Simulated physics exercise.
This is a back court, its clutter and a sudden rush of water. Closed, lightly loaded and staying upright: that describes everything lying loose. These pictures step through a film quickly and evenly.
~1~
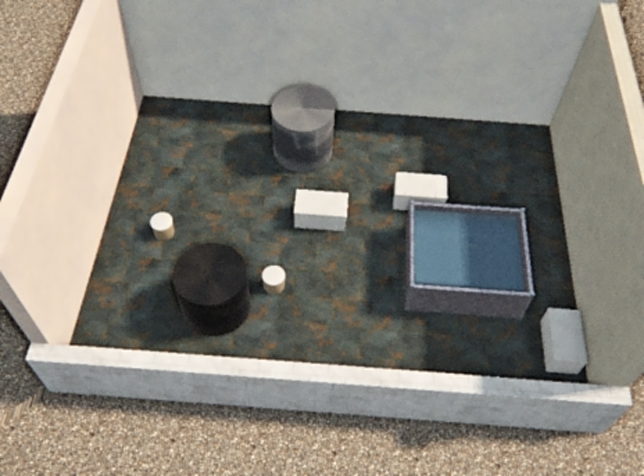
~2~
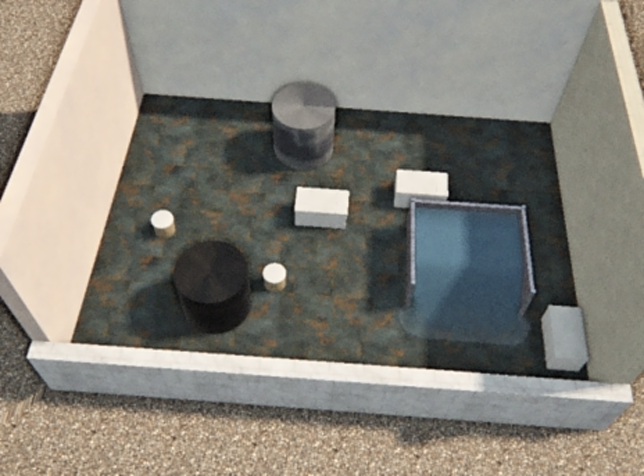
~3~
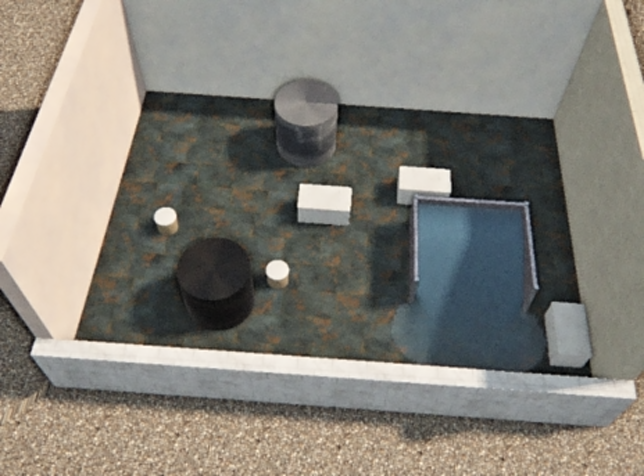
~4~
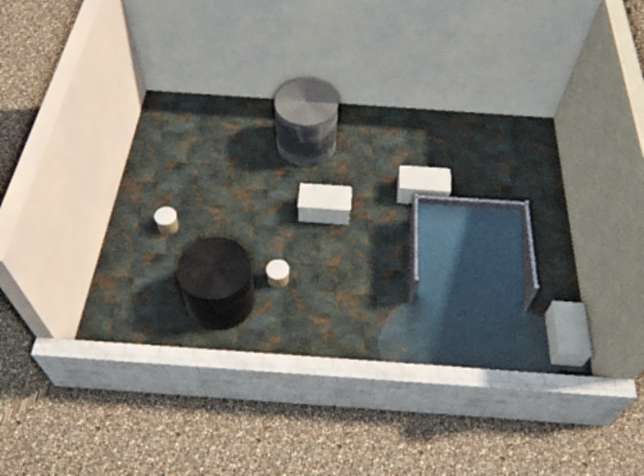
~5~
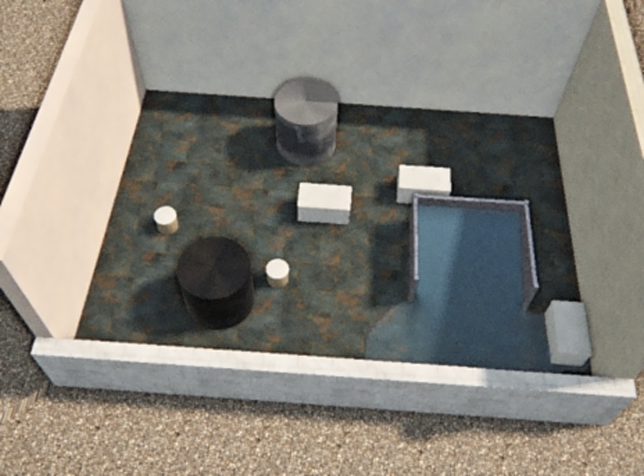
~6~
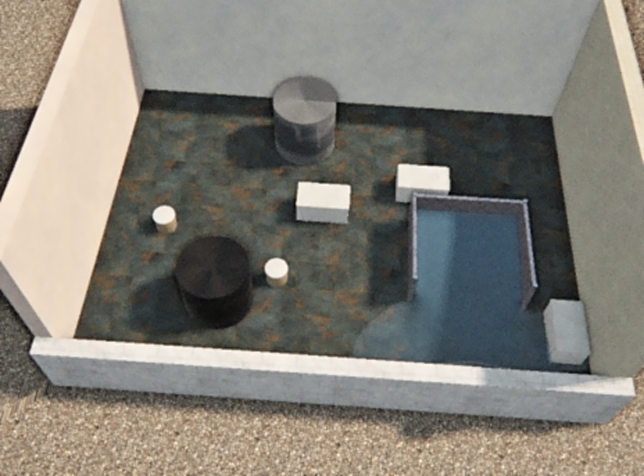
A walled court with a dark, mottled floor is seen from high above its low front wall, with gravel outside. A blue pool of water in a grey-rimmed tank sits at right, near three pale blocks, with a black cylinder and two small white ones at left and a grey cylinder behind. The tank's front side disappears and water spreads forward across the floor, while the objects stay put and the view shifts very slightly.
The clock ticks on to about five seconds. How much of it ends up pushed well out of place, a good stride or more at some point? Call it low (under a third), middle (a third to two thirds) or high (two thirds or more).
Middle.
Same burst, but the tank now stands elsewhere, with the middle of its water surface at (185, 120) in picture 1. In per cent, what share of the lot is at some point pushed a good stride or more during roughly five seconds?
About 40 per cent.
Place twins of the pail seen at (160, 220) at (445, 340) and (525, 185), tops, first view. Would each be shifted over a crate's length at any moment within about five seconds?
First driven off, second driven off.
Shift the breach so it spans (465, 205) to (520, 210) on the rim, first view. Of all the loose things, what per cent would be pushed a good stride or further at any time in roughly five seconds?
Roughly 0 %.
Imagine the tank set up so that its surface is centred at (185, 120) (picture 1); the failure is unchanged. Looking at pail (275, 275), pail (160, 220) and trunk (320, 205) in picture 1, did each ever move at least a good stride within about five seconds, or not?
Item one travelled far enough, item two travelled far enough, item three not displaced far.
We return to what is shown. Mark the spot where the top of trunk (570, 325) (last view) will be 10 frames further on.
(549, 274).
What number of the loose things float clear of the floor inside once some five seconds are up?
Count: 0.
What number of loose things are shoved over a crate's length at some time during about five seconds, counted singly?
I make it 2 in total.
A moment on, 0 of 5 are well off their spots; 0 afloat.
Next, 1 of 5 are well off their spots; 0 afloat.
Later, 2 of 5 are well off their spots; 0 afloat.
In the end, 2 of 5 are well off their spots, and 2 have been at some point; 0 afloat.
